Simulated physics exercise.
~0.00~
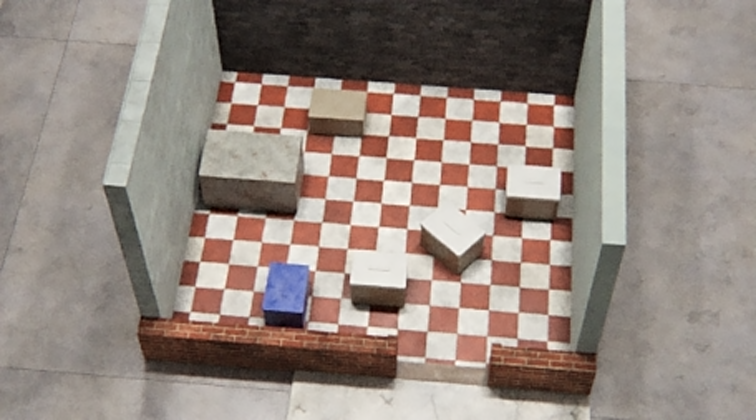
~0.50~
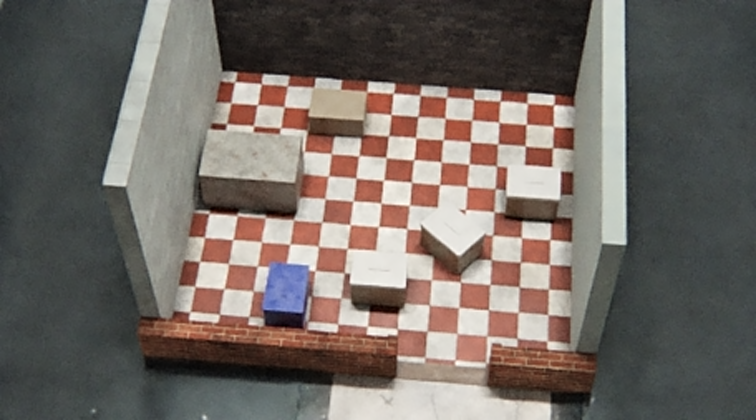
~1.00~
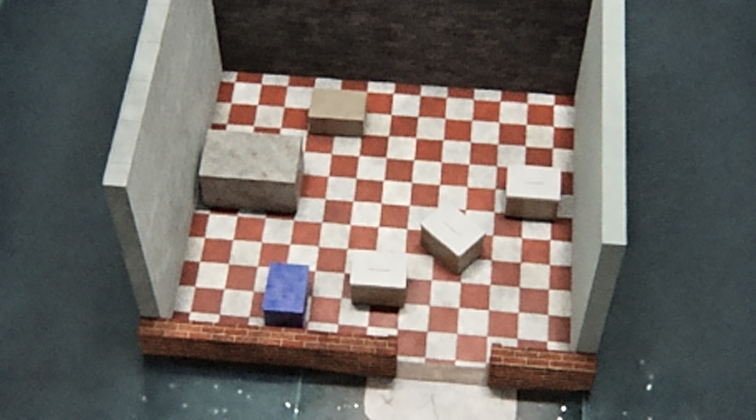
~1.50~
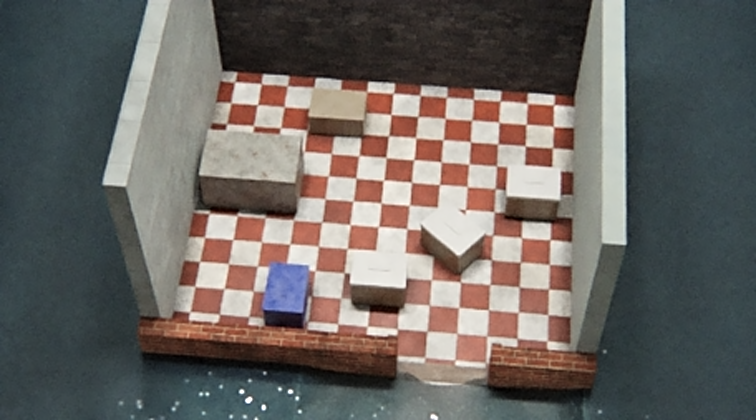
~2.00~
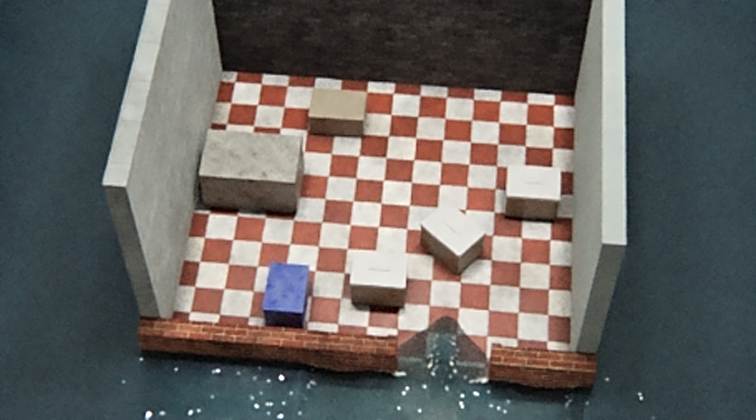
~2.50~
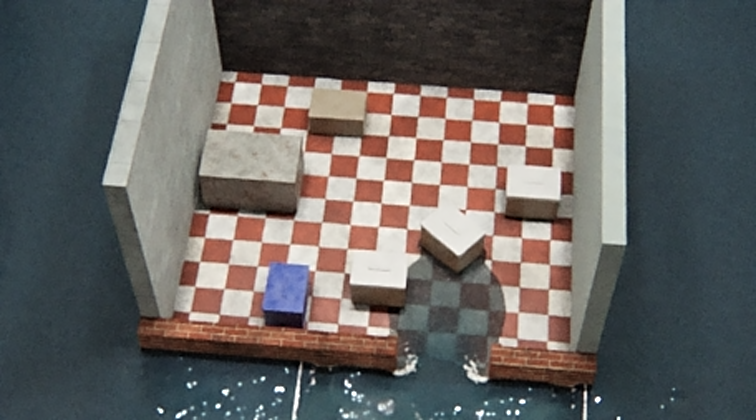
Dark water surrounds the room, then enters through the doorway onto the checkered floor.
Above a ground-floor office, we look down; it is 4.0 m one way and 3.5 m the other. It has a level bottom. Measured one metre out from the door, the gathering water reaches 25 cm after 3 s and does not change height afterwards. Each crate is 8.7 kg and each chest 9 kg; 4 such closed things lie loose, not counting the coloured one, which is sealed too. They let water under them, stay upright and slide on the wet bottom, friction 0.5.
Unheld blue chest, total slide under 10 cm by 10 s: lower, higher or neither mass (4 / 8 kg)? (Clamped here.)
Higher only.
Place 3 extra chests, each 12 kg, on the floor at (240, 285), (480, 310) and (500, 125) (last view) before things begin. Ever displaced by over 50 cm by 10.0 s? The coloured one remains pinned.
In the order given, within the mark, then beyond the mark, and last beyond the mark.
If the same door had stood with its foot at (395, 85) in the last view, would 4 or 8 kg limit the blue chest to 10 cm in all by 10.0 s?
Outcome - neither pick works.
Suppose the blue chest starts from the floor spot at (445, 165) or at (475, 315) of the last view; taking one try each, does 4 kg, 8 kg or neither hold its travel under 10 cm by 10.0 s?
For the first spot both come up short, for the second both come up short.
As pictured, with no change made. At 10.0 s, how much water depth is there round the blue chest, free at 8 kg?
Something like 4 centimetres.
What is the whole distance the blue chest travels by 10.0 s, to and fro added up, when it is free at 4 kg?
Around 20 cm in total.
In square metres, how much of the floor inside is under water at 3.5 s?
Roughly 5.0 m2.
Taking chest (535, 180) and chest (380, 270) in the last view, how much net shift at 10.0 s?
First 80 cm, then 120 cm.
After 3.5 s the blue chest would be 0 cm from its start with 4 kg and 0 cm from its start with 8 kg; 1 cm of water round it then.
After 4.5 s the blue chest would be 4 cm from its start with 4 kg and 0 cm from its start with 8 kg; 1 cm of water round it then.
After 7.0 s the blue chest would be 4 cm from its start with 4 kg and 0 cm from its start with 8 kg; 1 cm of water round it then.
After 10.0 s the blue chest would be 10 cm from its start with 4 kg and 2 cm from its start with 8 kg; 4 cm of water round it then.
